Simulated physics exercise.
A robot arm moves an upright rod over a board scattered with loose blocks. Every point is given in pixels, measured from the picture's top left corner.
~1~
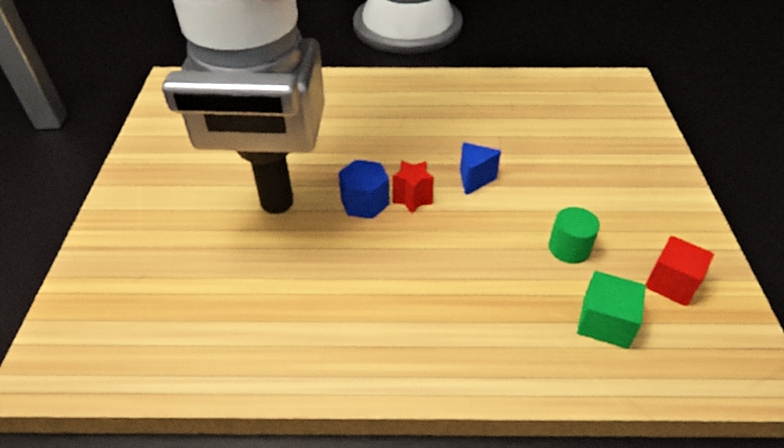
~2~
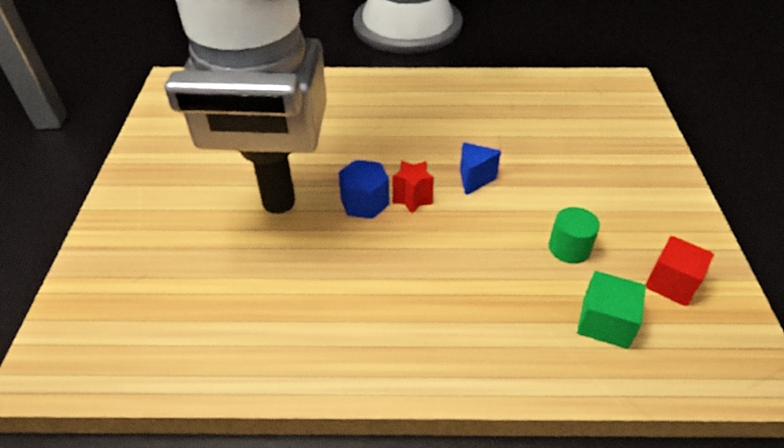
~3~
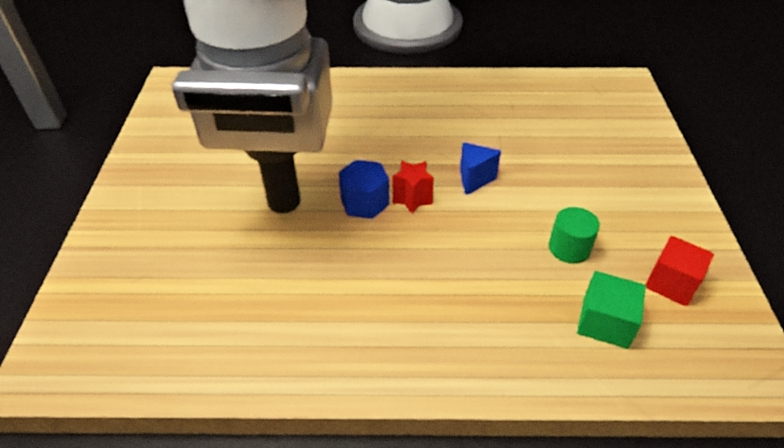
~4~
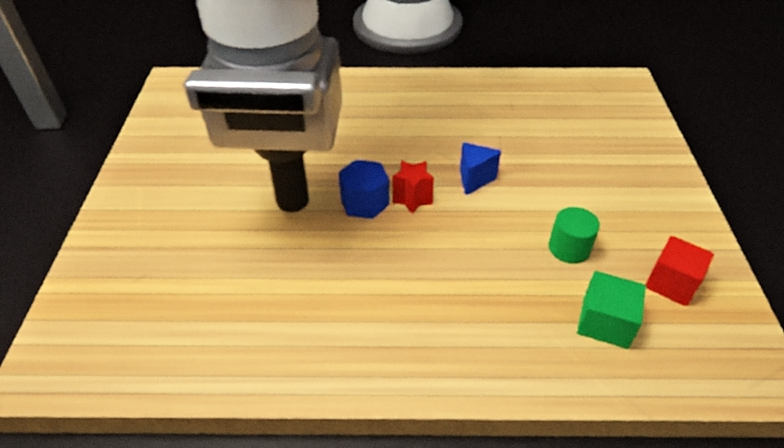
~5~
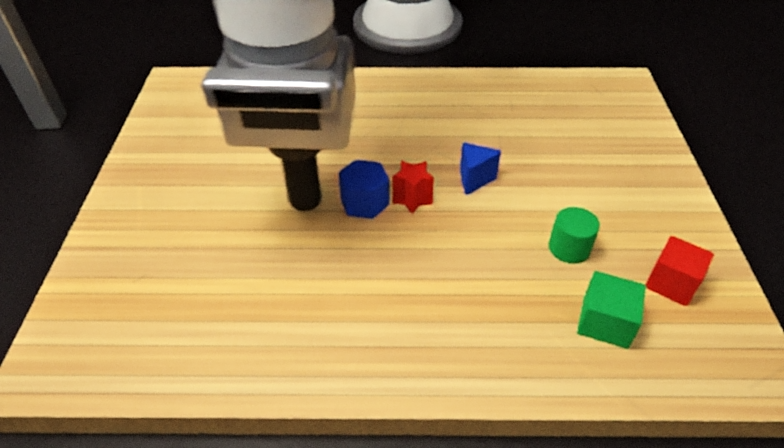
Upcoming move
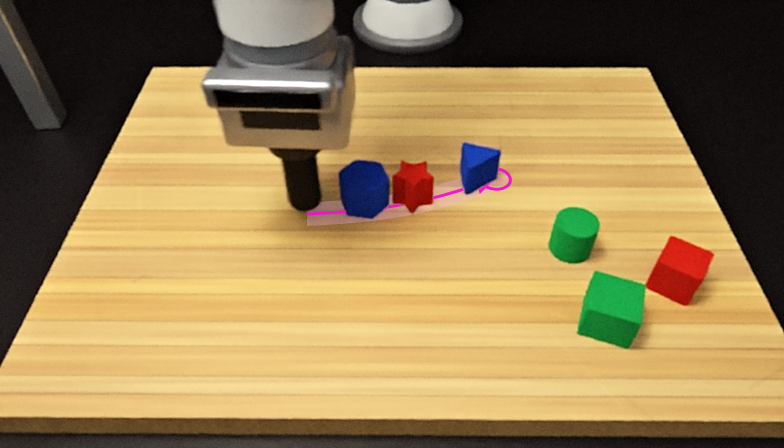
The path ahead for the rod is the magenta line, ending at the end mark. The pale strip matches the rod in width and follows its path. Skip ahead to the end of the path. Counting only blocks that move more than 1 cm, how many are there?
I'd say three or more blocks get moved.
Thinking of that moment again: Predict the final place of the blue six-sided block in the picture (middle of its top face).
Near (428, 144).
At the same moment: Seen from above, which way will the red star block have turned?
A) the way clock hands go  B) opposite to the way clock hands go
The correct letter is A.
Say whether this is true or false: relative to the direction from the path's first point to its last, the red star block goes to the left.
That claim is true.
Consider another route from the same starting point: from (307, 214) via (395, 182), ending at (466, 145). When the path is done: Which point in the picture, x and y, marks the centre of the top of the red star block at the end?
In the picture, it is at (482, 176).
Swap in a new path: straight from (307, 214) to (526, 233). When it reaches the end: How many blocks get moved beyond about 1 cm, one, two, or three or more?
Once the path ends, two blocks will have shifted.
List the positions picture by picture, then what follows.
Rod's lower end (277, 204); blue six-sided block (363, 175); red star block (414, 172); blue triangle (478, 153), in the first picture.
Rod (279, 204); blocks still, in the second picture.
Rod (284, 203); blocks still, in the third picture.
Rod (293, 203); blocks still, in the fourth picture.
Rod (306, 201); blue six-sided block (363, 175); red star block (414, 172); blue triangle (478, 153), in the fifth picture.
Drawn move, from (307, 214) by way of (407, 204) to (495, 179).
The first path, step by step. One third of the way, rod (374, 196); blue six-sided block (403, 163), turned 30° anticlockwise; red star block (445, 164), turned 45° clockwise.
Two thirds of the way, rod (440, 184); blue six-sided block (428, 144), turned 70° anticlockwise; red star block (464, 156), turned 85° clockwise; blue triangle (494, 152).
At the end, rod (497, 166); blue six-sided block (428, 144), turned 75° anticlockwise; red star block (518, 138), turned 80° clockwise; blue triangle (546, 134).
